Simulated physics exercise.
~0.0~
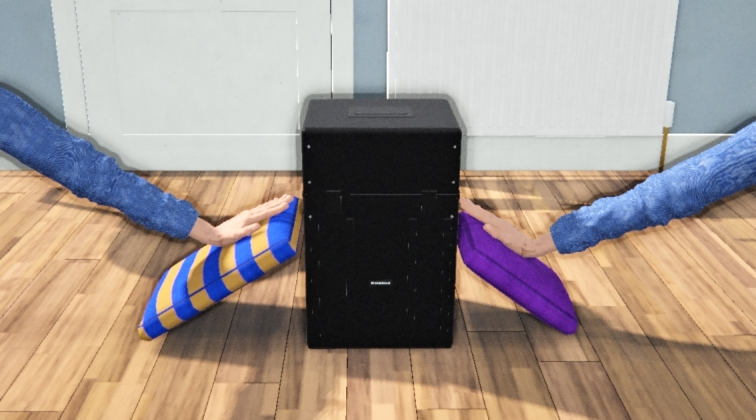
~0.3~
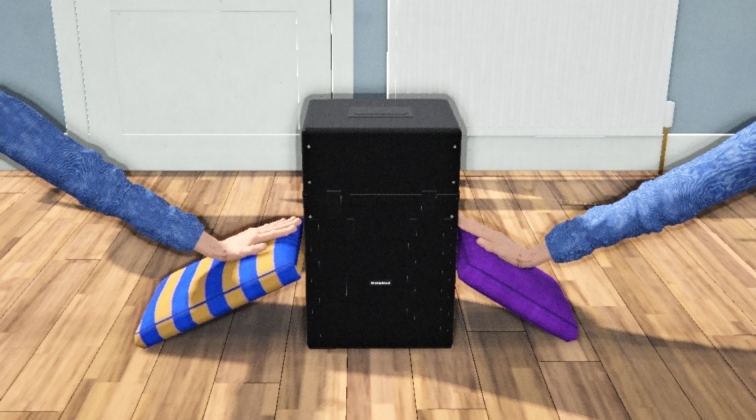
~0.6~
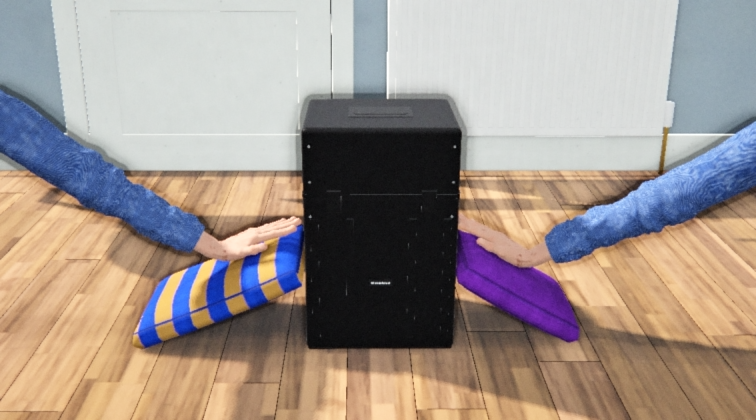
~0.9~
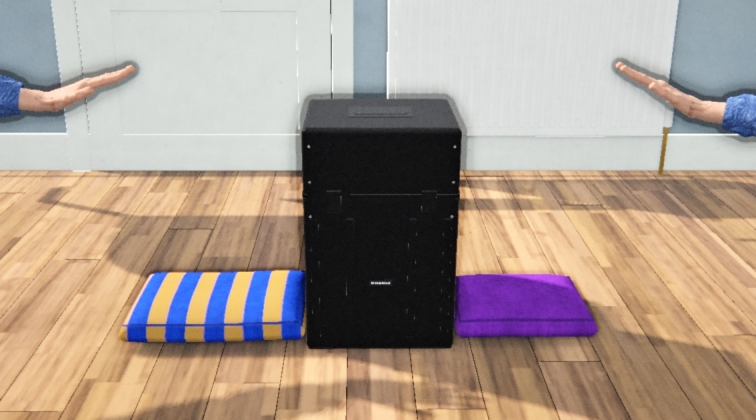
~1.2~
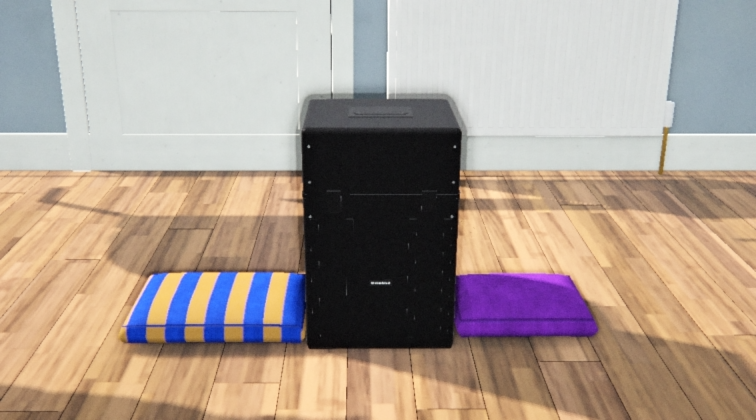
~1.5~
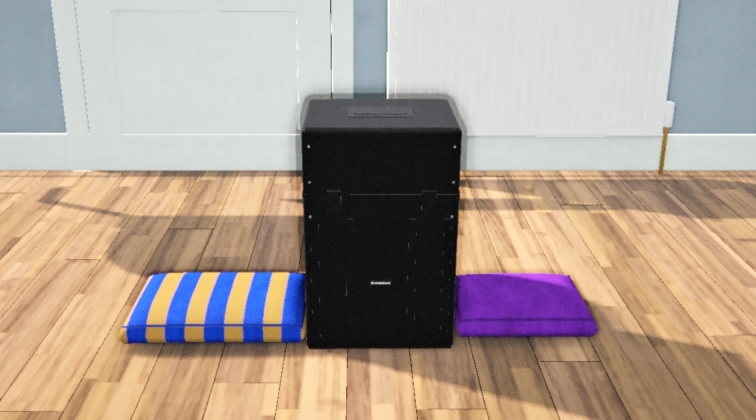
A tall black chest stands upright in the middle of a light wooden floor, seen from the front and slightly above, with pale door-like panels and a blue-grey wall behind. Two hands in fuzzy blue sleeves reach in from either side, holding a blue and tan striped pillow against its left side and a purple soft bag against its right. Both lean at a slant, then sink a little under the hands. The hands lift away, and both drop flat. With the hands gone, they lie still on the floor beside the unmoved chest.
